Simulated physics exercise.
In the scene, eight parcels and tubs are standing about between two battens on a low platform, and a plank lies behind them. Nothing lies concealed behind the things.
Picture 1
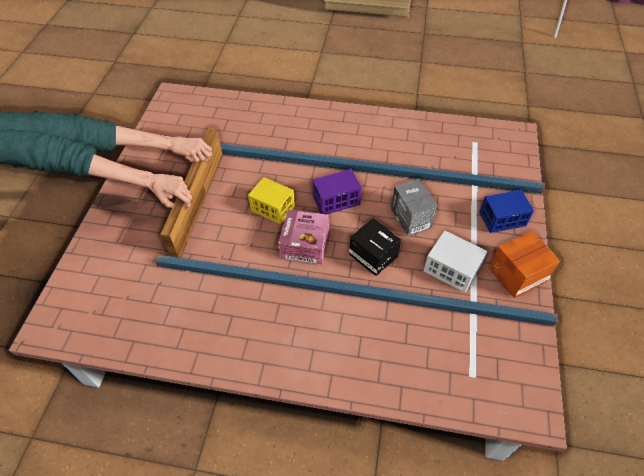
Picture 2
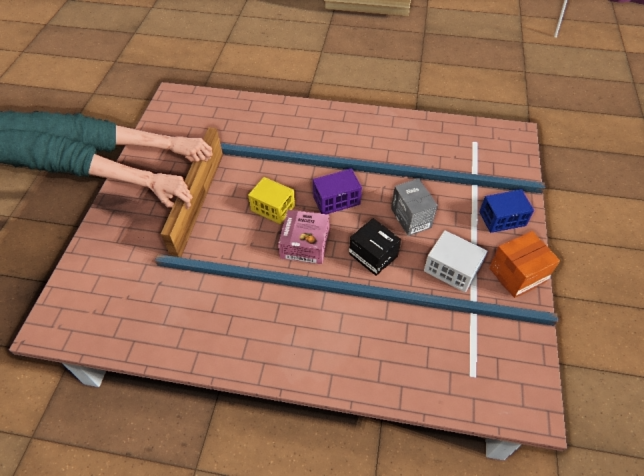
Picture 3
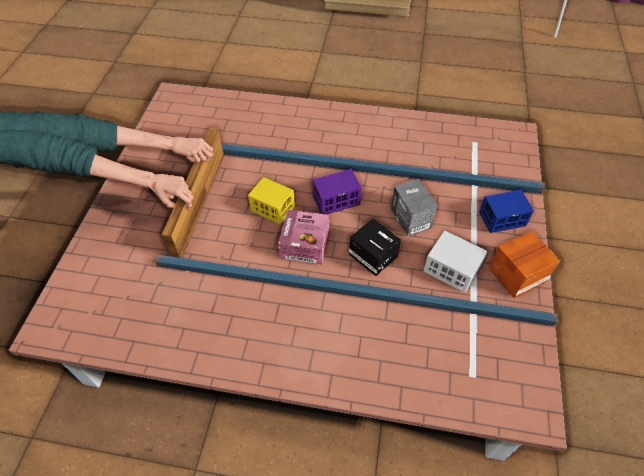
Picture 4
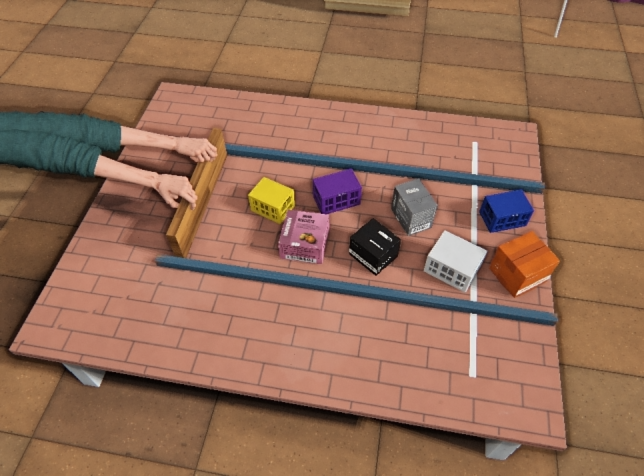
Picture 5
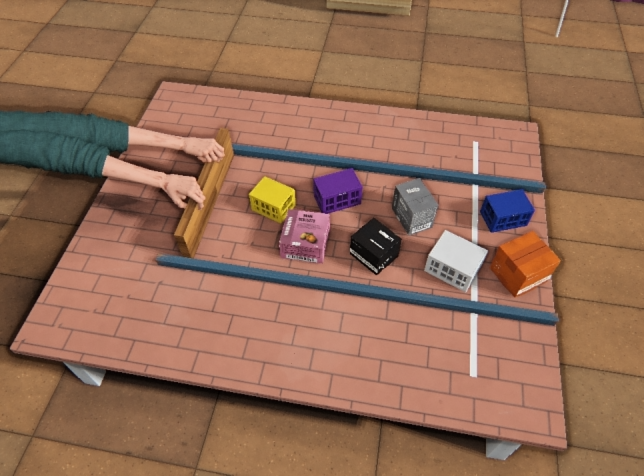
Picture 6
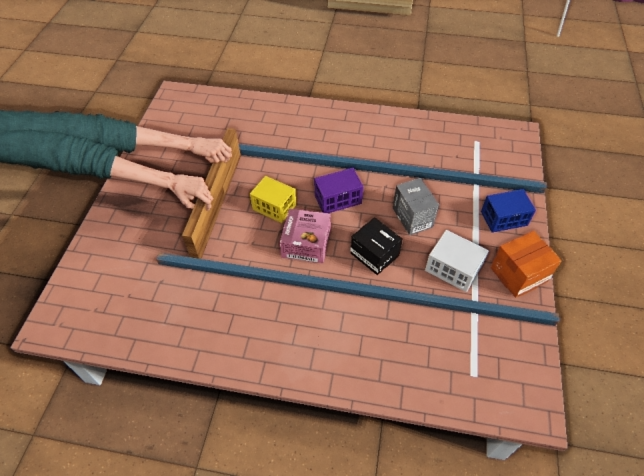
A wooden plank, held by two hands in teal sleeves reaching in from the left, slides slowly a short way rightward between two blue battens on a low, brick-patterned platform, seen from above at an angle. Ahead of it stand yellow, purple, pink, black, grey, white, blue and orange boxes and crates, the rightmost near a white line. They barely shift, and the view stays steady.
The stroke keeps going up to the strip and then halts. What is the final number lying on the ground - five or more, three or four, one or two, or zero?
I reckon the ones pushed off reach three but not past four.
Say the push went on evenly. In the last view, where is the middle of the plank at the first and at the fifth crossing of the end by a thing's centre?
Around (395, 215); afterwards around (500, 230).
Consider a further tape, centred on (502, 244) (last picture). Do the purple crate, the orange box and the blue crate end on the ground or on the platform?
Purple crate stays put, orange box goes down, blue crate goes down.
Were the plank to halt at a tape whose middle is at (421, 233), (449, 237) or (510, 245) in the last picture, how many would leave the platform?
Down on the ground: 1, 2 and 5.
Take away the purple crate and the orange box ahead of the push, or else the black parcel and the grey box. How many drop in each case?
The number is 2 for the first case and 1 for the second.
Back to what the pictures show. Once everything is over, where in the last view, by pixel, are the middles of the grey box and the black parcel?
Final centres, first then second: (531, 220), (545, 259).
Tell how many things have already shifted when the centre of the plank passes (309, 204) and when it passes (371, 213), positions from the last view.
The counts are 3 and 7.
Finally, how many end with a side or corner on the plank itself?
3.
Early on, none off yet; orange box at rest near (525, 264); blue crate at rest near (508, 211); white crate at rest near (456, 261).
A while later, none off yet; orange box at rest near (525, 264); blue crate at rest near (508, 211); white crate travelled a little near (464, 262).
Further along, one off so far; orange box in the air near (581, 306); blue crate moving near (509, 211); white crate travelled well along near (534, 266).
Finally, the number that fall off is three or four; lost, white crate, blue crate and orange box.
